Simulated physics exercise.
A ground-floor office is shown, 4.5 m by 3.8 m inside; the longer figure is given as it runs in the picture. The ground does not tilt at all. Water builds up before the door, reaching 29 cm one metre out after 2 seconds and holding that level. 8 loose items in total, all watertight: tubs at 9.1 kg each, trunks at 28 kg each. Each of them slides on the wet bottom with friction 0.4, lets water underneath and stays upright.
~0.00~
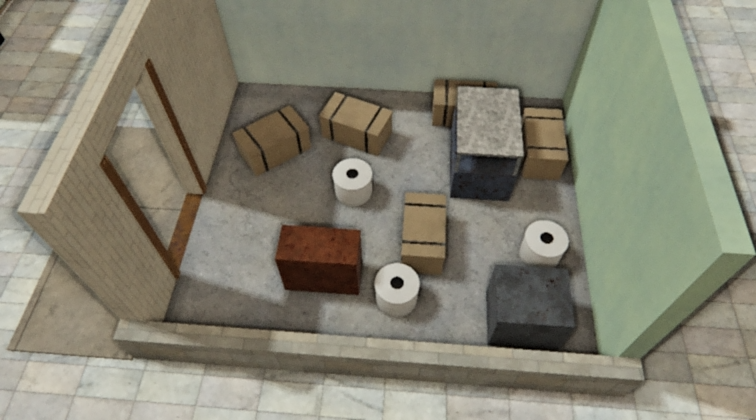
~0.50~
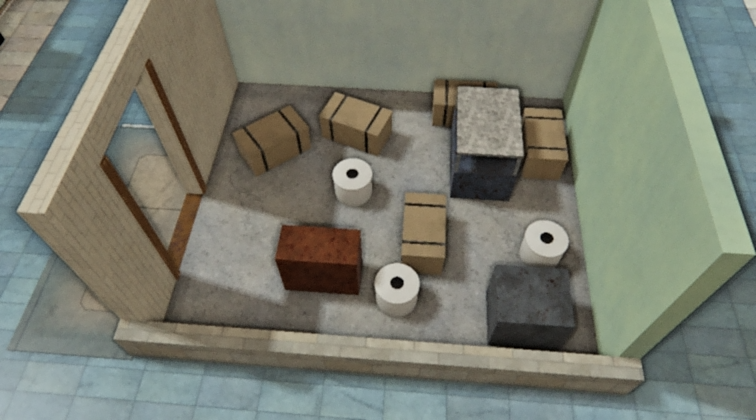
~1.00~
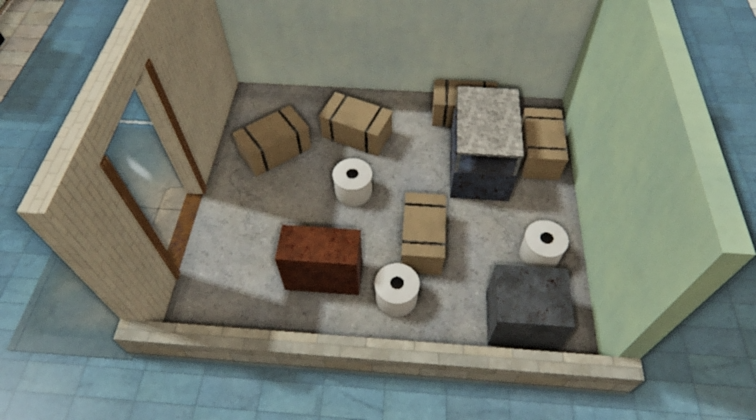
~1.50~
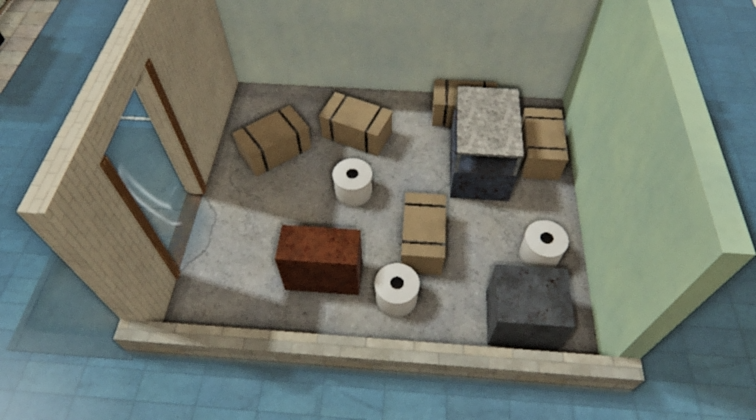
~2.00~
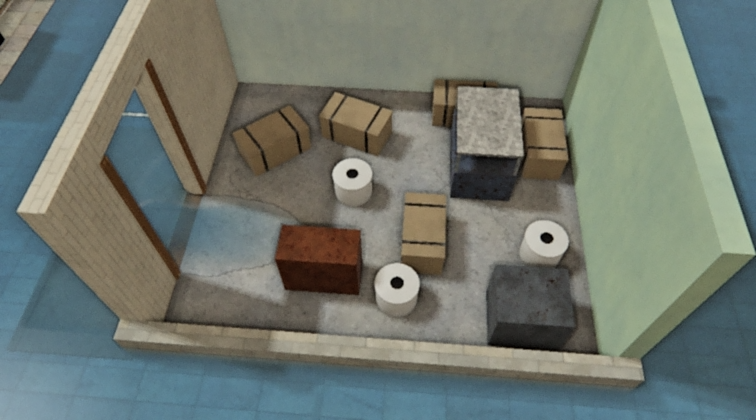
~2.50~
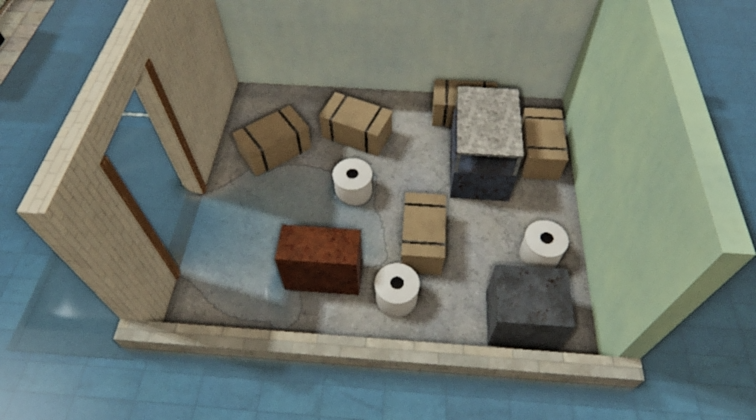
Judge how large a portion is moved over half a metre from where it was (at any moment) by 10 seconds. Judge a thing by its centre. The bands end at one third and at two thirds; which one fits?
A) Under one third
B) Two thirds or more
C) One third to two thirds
Answer: C.
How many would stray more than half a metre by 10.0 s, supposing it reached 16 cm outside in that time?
Under that setup the answer is 2.
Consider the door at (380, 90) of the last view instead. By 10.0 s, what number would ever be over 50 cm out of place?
Then it comes to 7.
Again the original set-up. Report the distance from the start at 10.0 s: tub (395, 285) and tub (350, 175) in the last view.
250 cm, 150 cm.
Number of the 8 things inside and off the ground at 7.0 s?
Tally: 4 of them.
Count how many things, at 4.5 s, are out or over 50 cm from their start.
2.
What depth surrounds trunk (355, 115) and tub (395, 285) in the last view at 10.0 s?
8 and 17 cm.
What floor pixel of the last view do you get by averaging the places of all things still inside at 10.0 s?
The average lands around (434, 170).
After 3.5 s 1 of 8 are over 50 cm from their spots; 0 afloat.
After 4.5 s 2 of 8 are over 50 cm from their spots; 1 afloat.
After 7.0 s 3 of 8 are over 50 cm from their spots; 4 afloat.
After 10.0 s 3 of 8 are over 50 cm from their spots, and 3 have been at some point; 7 afloat.
